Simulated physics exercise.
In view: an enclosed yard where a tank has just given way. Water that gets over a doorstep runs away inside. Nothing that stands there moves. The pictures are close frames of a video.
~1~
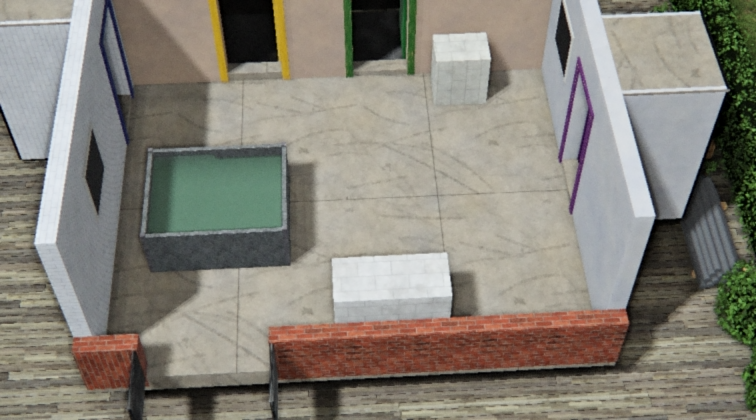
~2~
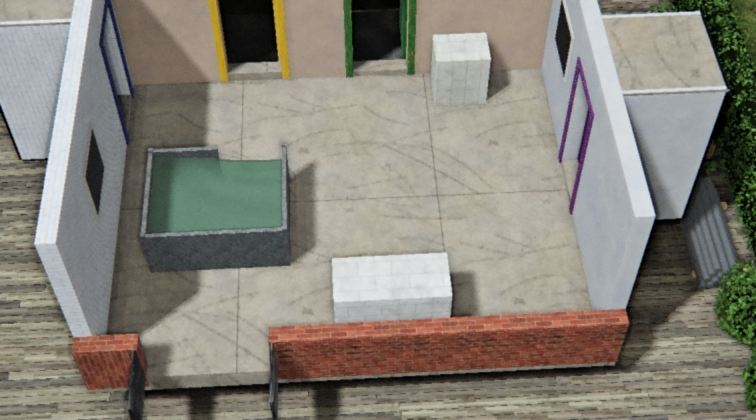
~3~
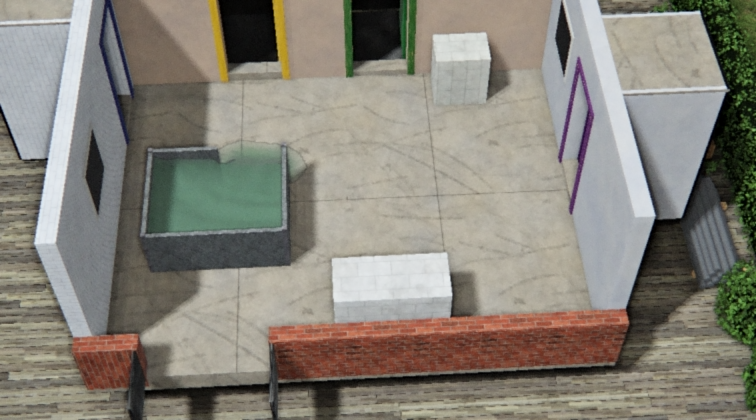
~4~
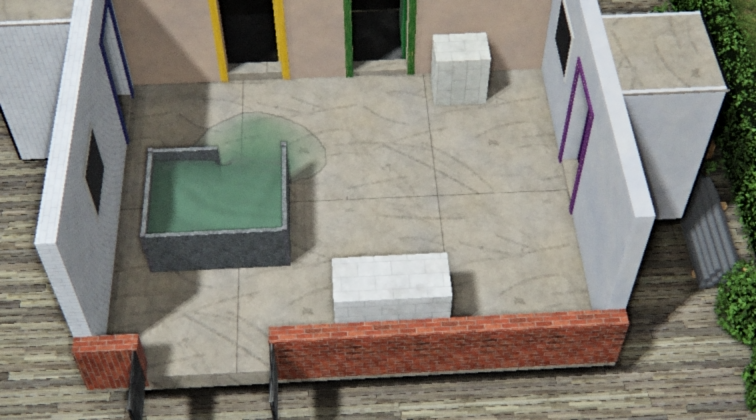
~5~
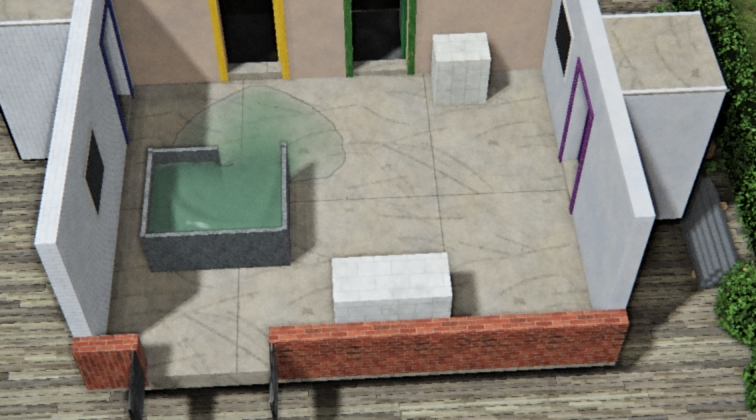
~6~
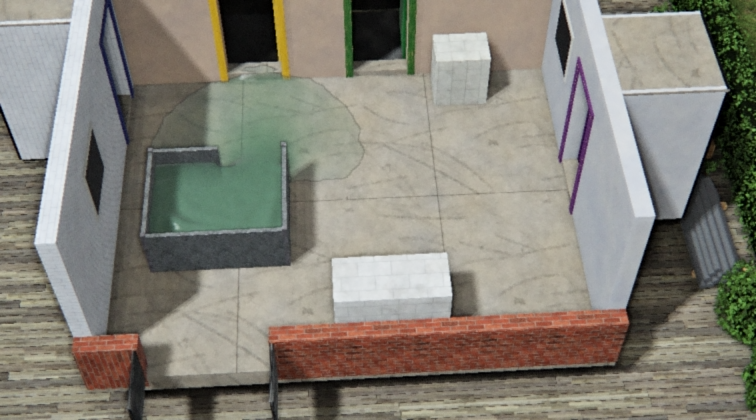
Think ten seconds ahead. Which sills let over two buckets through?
The blue door floods; the yellow door floods; the purple door holds within the limit; the green door floods.
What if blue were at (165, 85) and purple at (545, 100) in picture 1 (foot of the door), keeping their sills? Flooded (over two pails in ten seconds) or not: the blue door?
In short: The blue door is over.
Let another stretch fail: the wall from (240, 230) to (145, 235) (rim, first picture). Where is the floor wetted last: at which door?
The purple door.
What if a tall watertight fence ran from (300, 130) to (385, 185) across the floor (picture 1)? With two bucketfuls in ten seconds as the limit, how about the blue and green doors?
The blue door passes that mark; the green door keeps below it.
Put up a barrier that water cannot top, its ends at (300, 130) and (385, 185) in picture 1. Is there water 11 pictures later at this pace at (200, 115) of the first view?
Verdict: Awash.
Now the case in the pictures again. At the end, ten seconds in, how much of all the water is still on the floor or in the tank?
Near 84 in a hundred.
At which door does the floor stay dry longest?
That is the purple-painted one.
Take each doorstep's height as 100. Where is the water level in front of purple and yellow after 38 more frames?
About 80 and 80 per cent.
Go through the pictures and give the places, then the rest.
Still water in the open tank at (216, 192), in the first picture.
Water pours out on the open tank's far side and has run to (292, 179), in the second picture.
Water pours out on the open tank's far side and has run to a hidden place, in the third picture.
The front is at (239, 118), out from the gap on the open tank's far side, in the fourth picture.
Water pours out on the open tank's far side and has run to (265, 90), in the fifth picture.
The front is at (301, 78), out from the gap on the open tank's far side, in the sixth picture.
A moment on, water covers 25 % of the floor; the blue door wet at the sill, nothing in, the yellow door over two buckets in, the purple door not reached, the green door wet at the sill, nothing in.
Next, water covers 30 % of the floor; the blue door under two buckets in, the yellow door far over two buckets in, the purple door not reached, the green door under two buckets in.
Then, water covers 55 % of the floor; the blue door over two buckets in, the yellow door far over two buckets in, the purple door wet at the sill, nothing in, the green door over two buckets in.
Later, water covers 80 % of the floor; the blue door over two buckets in, the yellow door far over two buckets in, the purple door wet at the sill, nothing in, the green door over two buckets in.
In the end, water covers 95 % of the floor; the blue door over two buckets in, the yellow door far over two buckets in, the purple door wet at the sill, nothing in, the green door over two buckets in.
